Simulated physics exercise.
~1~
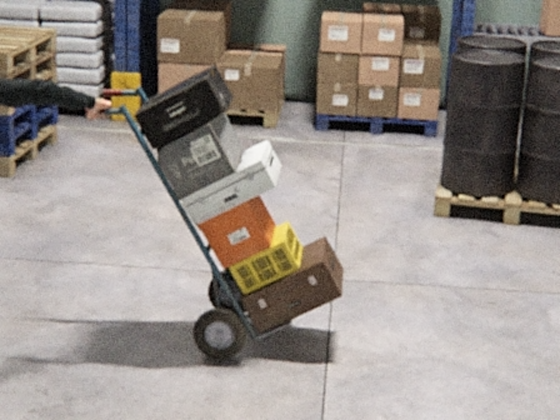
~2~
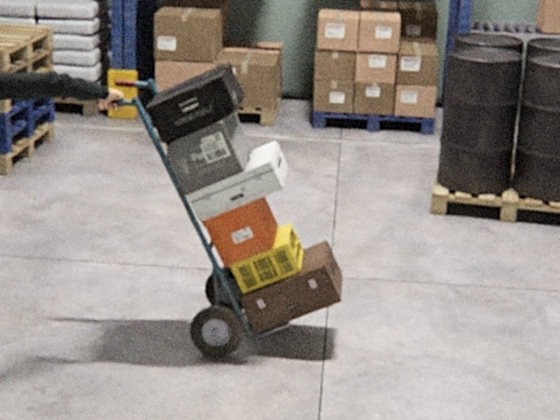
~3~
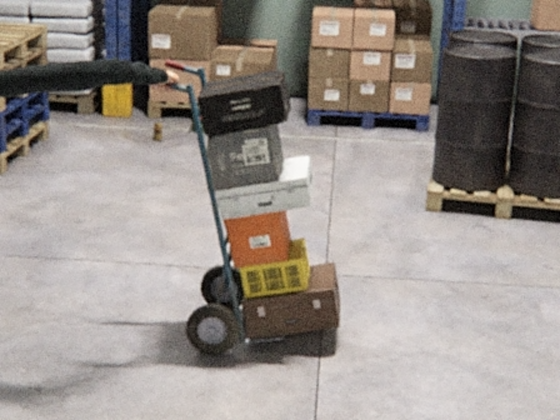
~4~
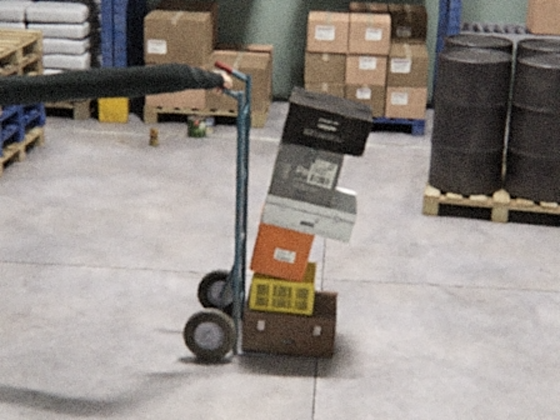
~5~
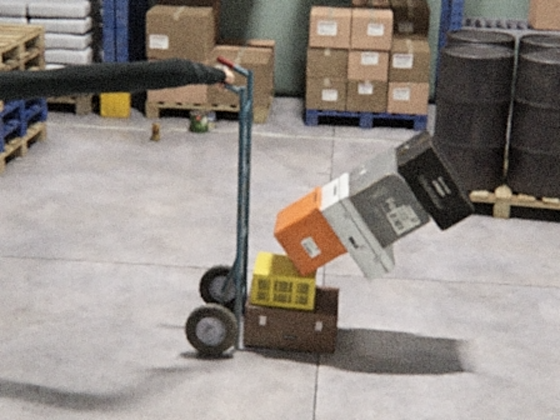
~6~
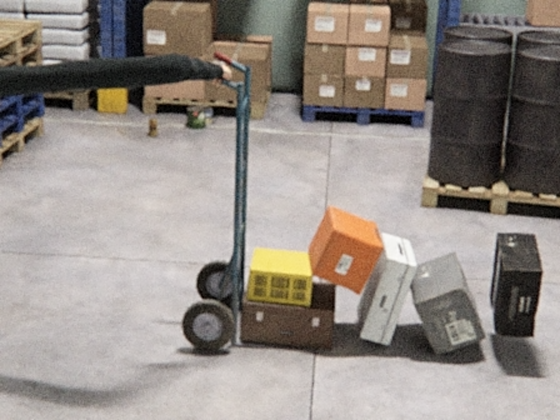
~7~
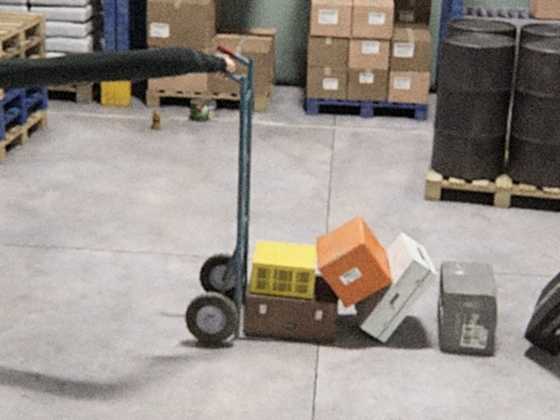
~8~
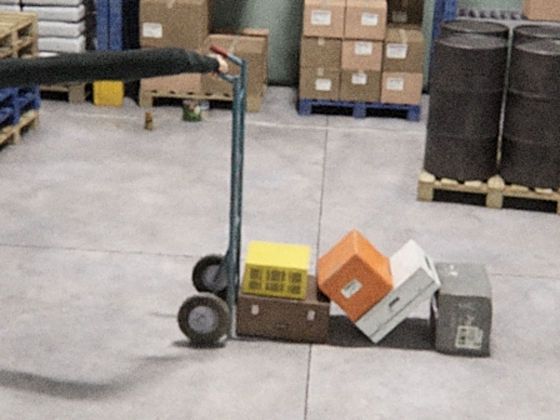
A stack of boxes toppled off a hand truck when an arm swung it upright, the black box, grey parcel, white toolbox and orange tote spilling to the right across the warehouse floor, while the yellow crate and brown toolbox stayed in place.
